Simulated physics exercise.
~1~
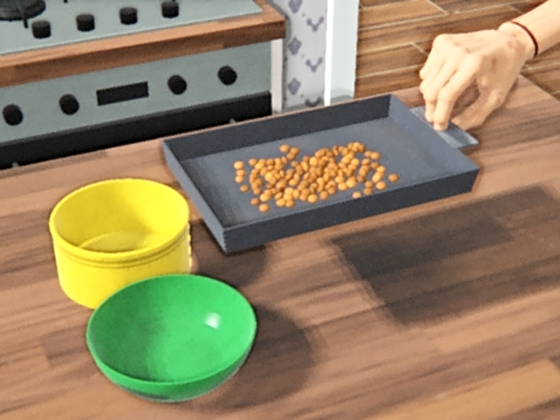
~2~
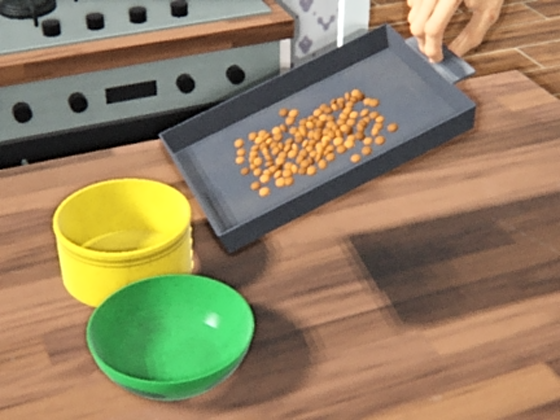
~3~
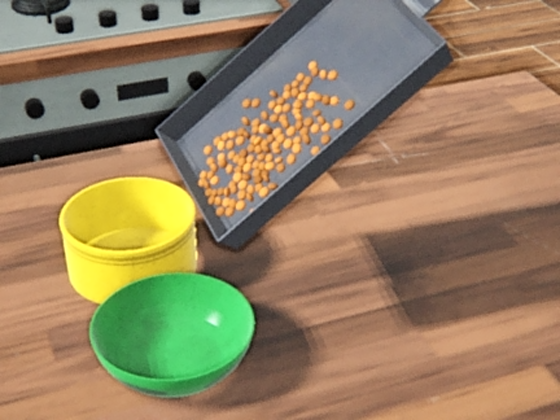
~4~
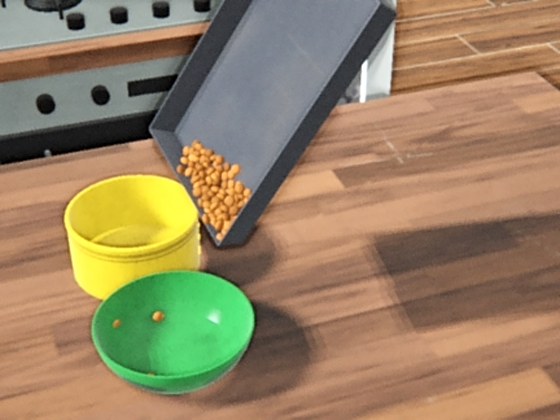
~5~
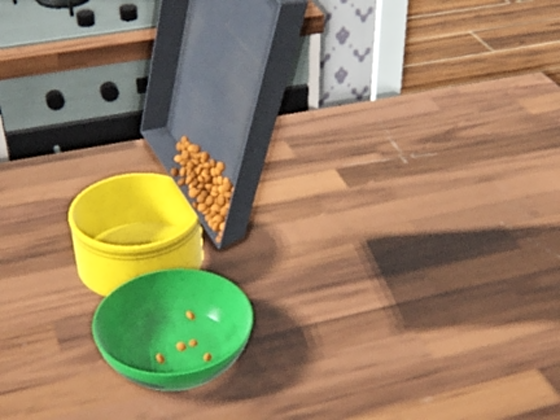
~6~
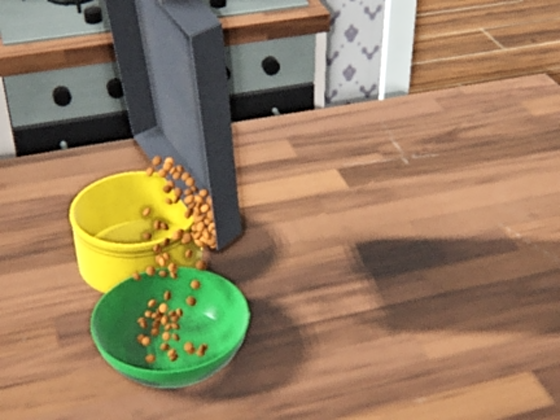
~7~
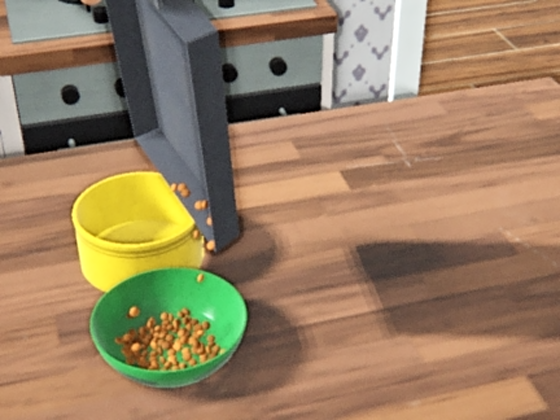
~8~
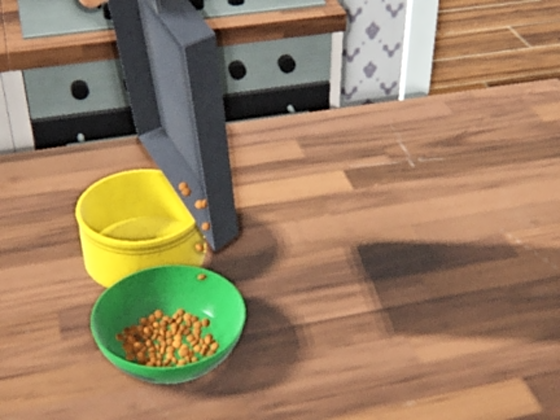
A gray tray tips steeply and spills most of its orange bits into a green bowl.
